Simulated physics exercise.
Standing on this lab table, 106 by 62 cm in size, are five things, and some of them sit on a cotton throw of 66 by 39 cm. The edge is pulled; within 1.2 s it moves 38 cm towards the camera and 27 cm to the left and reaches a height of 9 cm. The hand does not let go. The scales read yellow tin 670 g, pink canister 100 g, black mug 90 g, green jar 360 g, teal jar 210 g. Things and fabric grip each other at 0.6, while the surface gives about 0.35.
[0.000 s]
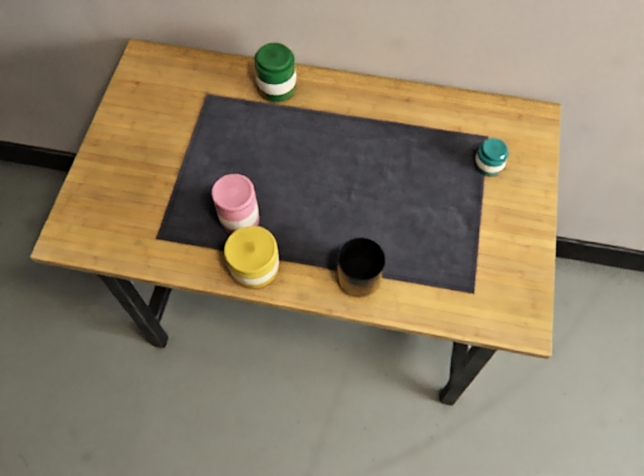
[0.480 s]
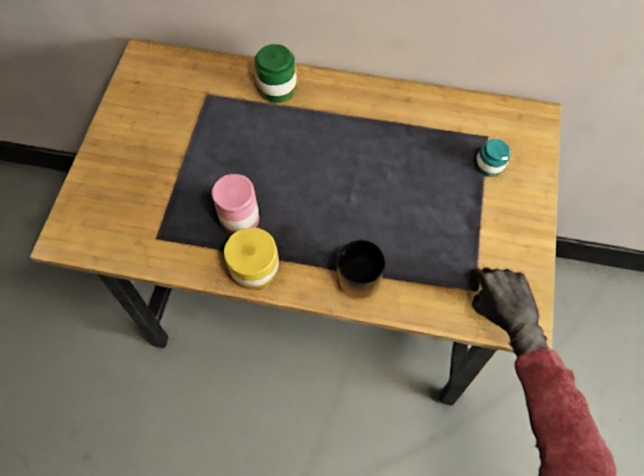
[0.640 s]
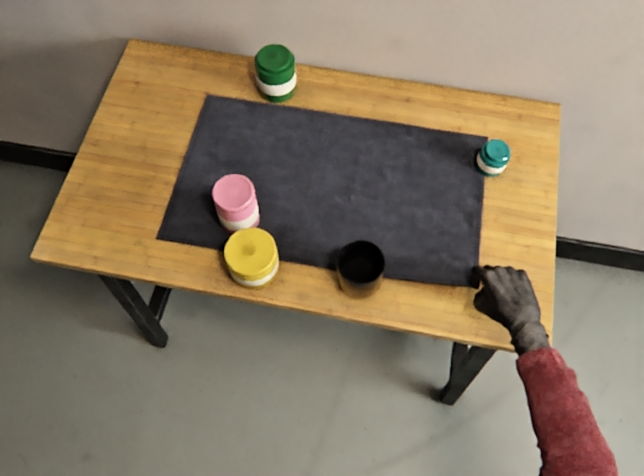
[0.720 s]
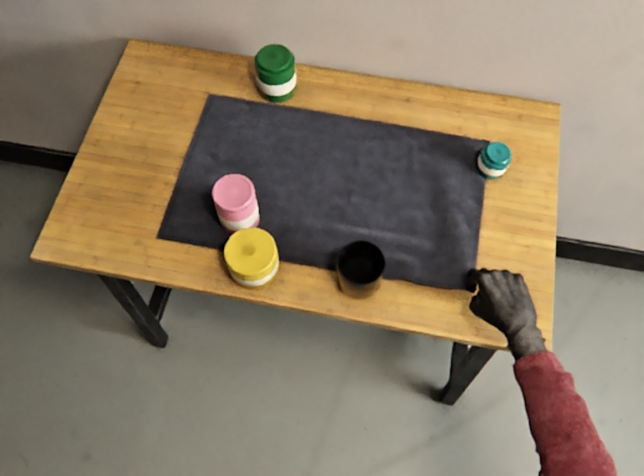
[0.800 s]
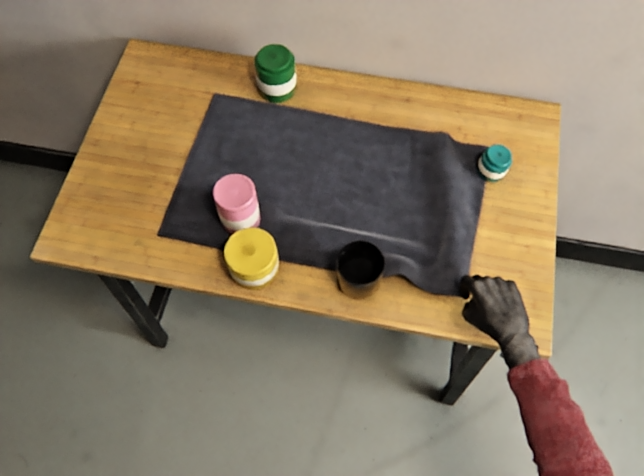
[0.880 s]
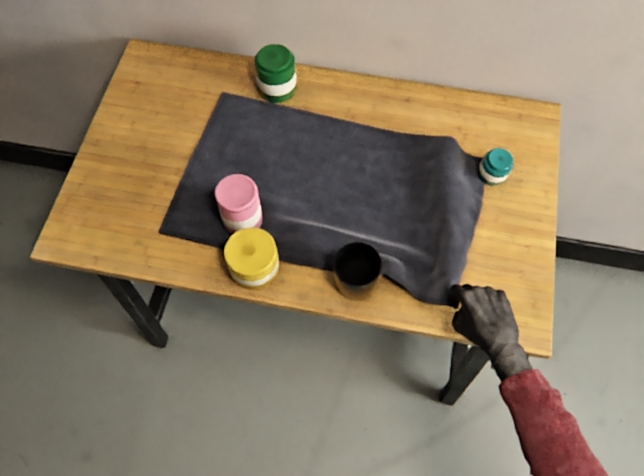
Hand in a red sleeve gripping the corner of a dark cloth and pulling it slightly left, wrinkling it among jars and a mug.
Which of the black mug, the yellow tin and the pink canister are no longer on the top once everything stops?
Outcome: I think the black mug won't hold out up there; I think the yellow tin will hold out up there; I think the pink canister will hold out up there.
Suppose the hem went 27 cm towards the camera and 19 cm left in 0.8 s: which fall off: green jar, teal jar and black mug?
Then green jar holds on, teal jar holds on and black mug is lost over the edge.
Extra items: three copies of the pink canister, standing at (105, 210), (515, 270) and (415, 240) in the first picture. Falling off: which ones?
In turn: Stays up, remains, drops off.
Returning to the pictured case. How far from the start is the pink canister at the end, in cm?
I'd say around 4 cm for the pink canister.
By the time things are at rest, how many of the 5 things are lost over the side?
1.
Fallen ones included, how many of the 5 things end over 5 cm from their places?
That gives 2.
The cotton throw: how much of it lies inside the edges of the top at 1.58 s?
I'd say close to 65 per cent of it.
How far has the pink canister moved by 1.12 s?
Shift of the pink canister: 2 centimetres.
At 1.1 s, 95 % of the cotton throw is still over the top; black mug 6 cm off its start, pink canister 1 cm off its start, teal jar 5 cm off its start.
At 1.4 s, 85 % of the cotton throw is still over the top; black mug on its side, 19 cm off its start, pink canister 2 cm off its start, teal jar 5 cm off its start.
At 1.6 s, 65 % of the cotton throw is still over the top; black mug over the edge, pink canister 4 cm off its start at (255, 190), yellow tin 1 cm off its start at (247, 254).
At 1.8 s, 55 % of the cotton throw is still over the top; black mug over the edge, pink canister on its side, 6 cm off its start, yellow tin 3 cm off its start.
At 3.4 s, 50 % of the cotton throw is still over the top; black mug over the edge, pink canister on its side, 5 cm off its start at (258, 199), yellow tin 3 cm off its start at (246, 262), teal jar 5 cm off its start at (499, 169).
